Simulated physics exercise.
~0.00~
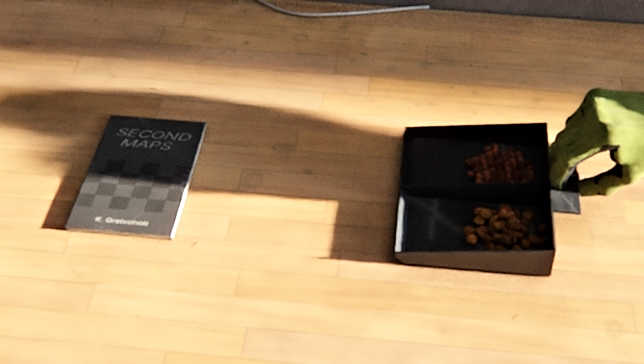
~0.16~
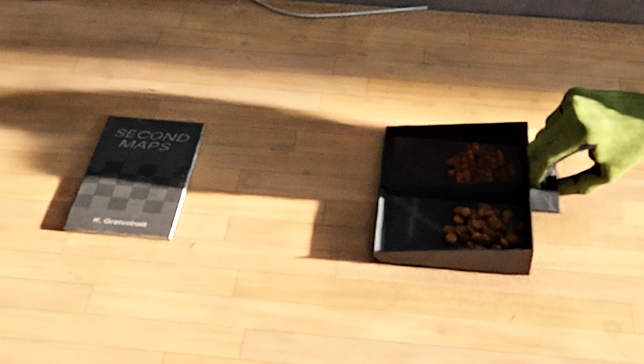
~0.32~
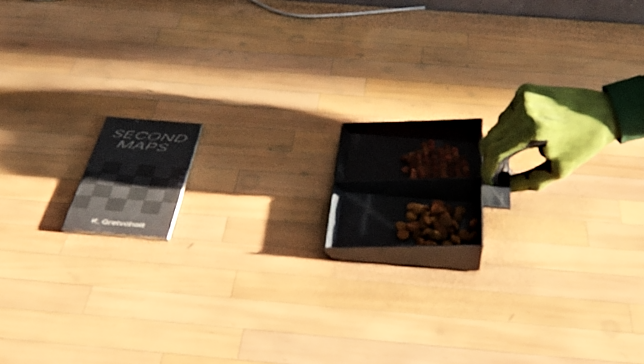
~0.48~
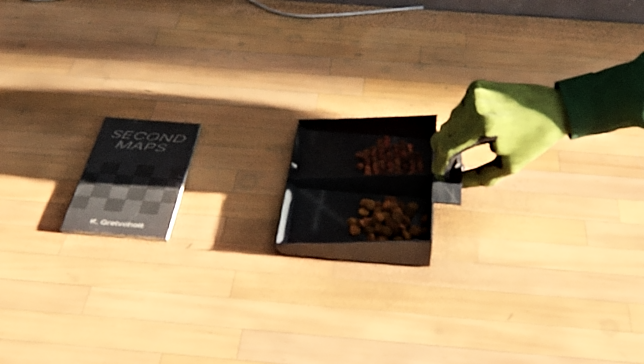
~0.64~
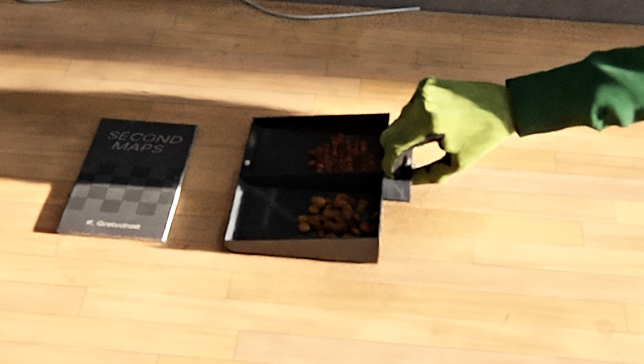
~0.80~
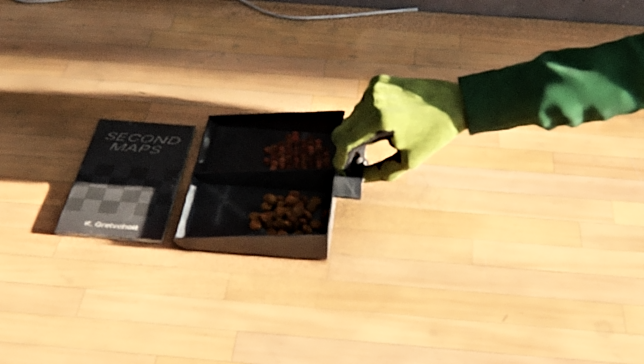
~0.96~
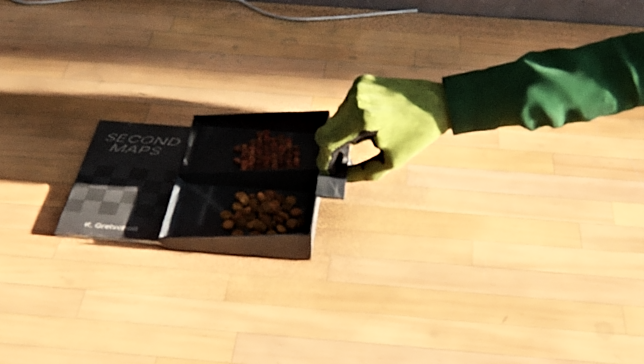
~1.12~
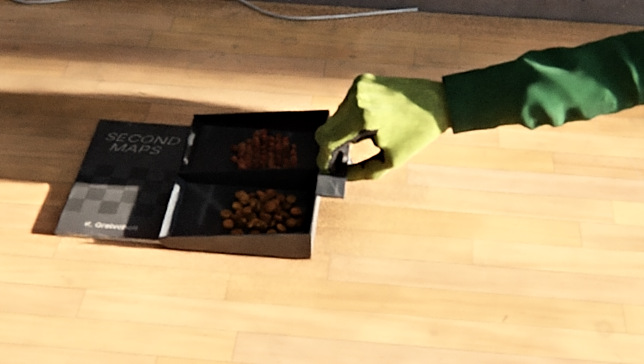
The video shows a green-gloved hand sliding a shallow black tray holding two piles of small brown pieces leftward across a wooden floor until it stops against a thin dark book, with both piles shifting slightly toward the book and staying inside their sections.
